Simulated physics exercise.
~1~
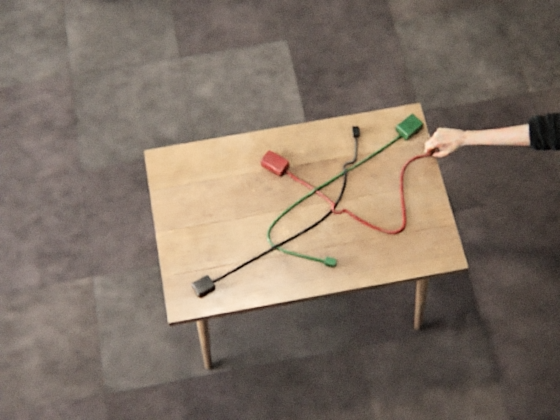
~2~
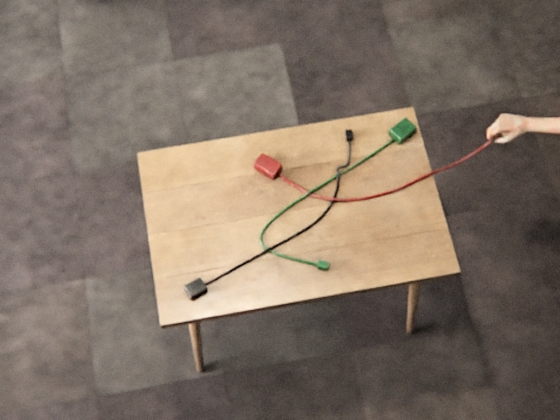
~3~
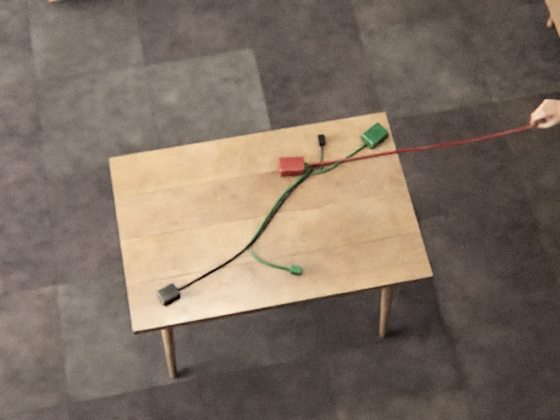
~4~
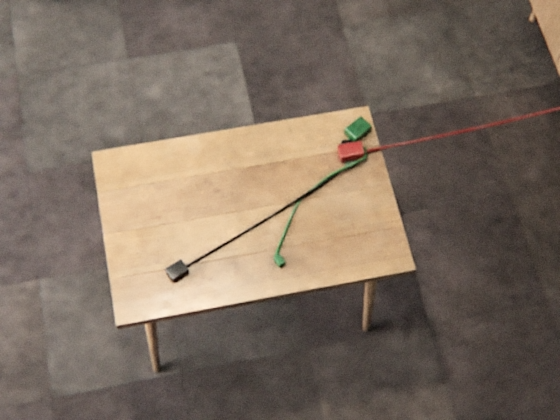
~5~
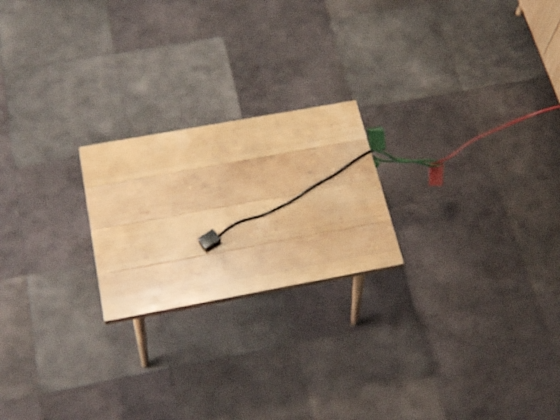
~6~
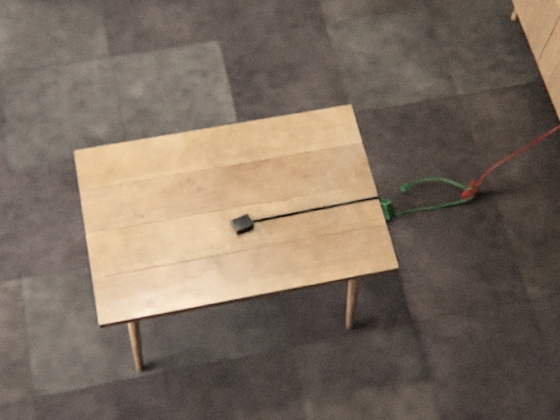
At the start, red, green and black leads, each with a charger, lie tangled across a wooden table while a hand grips the end of the red one. The hand pulls the red lead out to the right until it stretches straight, and the red charger begins sliding across the tabletop. The black charger starts to follow. Then the red charger drops over the right edge, with the green lead caught up with it. The green charger goes over too, and at the end only the black charger and part of its lead remain on the table.
